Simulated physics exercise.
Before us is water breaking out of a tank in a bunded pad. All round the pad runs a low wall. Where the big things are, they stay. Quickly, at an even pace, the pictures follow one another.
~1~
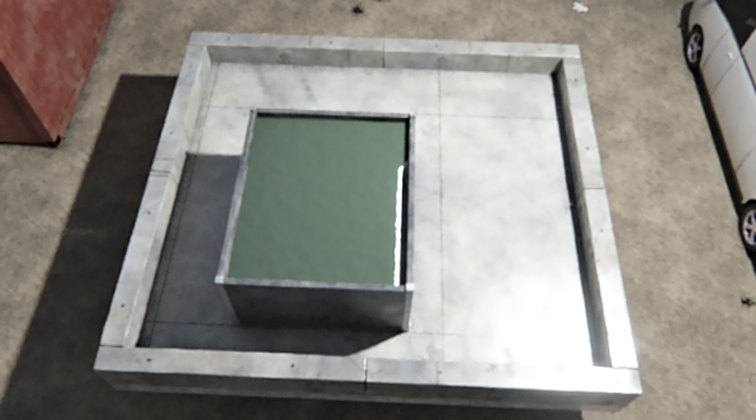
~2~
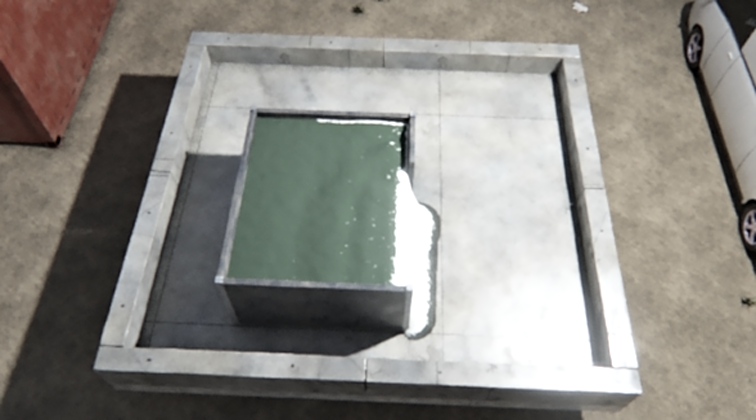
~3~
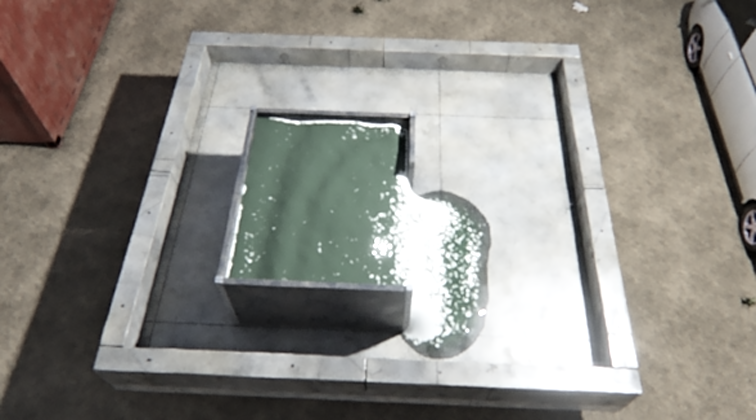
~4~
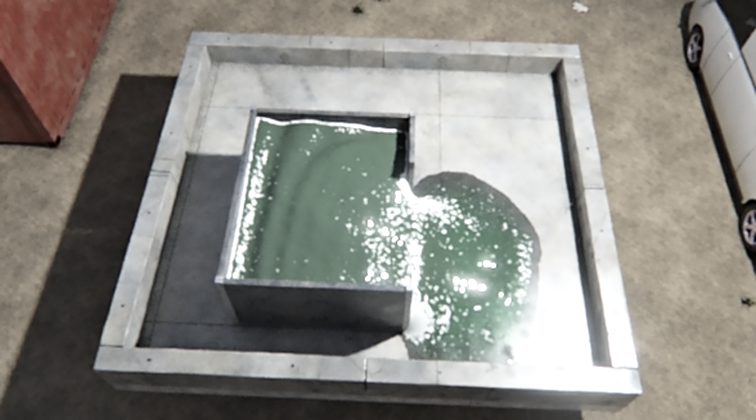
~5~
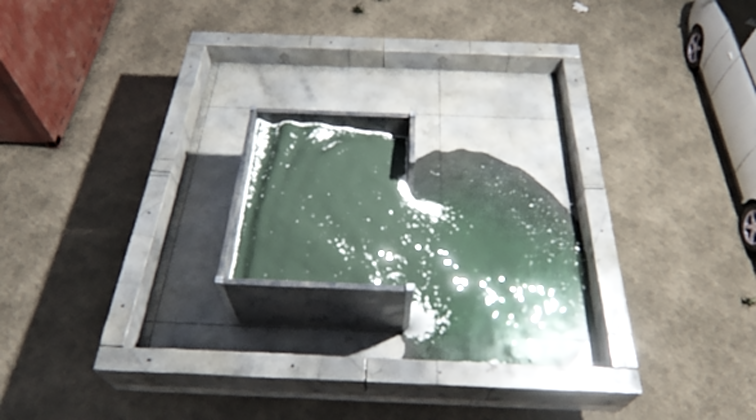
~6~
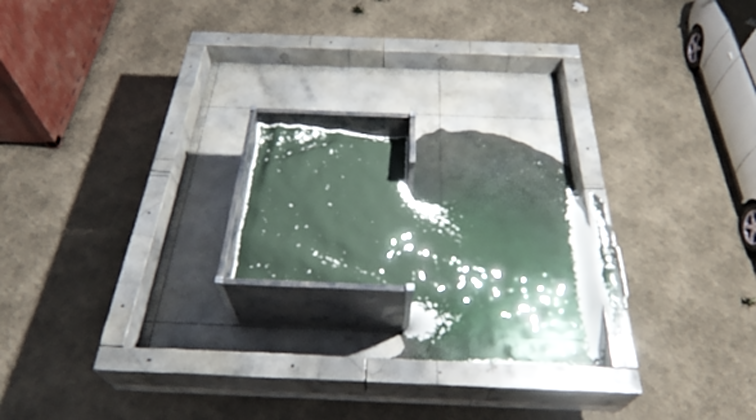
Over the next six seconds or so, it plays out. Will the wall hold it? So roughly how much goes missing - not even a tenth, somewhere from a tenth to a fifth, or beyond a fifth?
The spill-over comes to ten to twenty percent.
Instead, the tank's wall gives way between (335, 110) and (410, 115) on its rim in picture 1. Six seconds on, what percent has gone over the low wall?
My estimate is 6 percent.
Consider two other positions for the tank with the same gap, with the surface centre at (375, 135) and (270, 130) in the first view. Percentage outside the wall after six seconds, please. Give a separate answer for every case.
Respectively 16 and 8 per cent.
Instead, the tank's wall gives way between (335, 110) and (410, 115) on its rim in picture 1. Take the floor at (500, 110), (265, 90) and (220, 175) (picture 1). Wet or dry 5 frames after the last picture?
Soaked, soaked, spared.
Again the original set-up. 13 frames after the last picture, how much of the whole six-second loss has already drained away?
I make it 90 per cent.
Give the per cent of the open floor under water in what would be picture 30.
It comes to roughly 90 in a hundred.
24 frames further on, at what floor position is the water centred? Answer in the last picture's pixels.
It is around (422, 201).
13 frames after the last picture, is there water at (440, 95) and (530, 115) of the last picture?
First spot submerged, second spot submerged.
A moment on, water covers 35 % of the floor; the low wall has let 0 % over.
Next, water covers 35 % of the floor; the low wall has let 2 % over.
Then, water covers 50 % of the floor; the low wall has let 11 % over.
Later, water covers 75 % of the floor; the low wall has let 12 % over.
In the end, water covers 85 % of the floor; the low wall has let 12 % over.
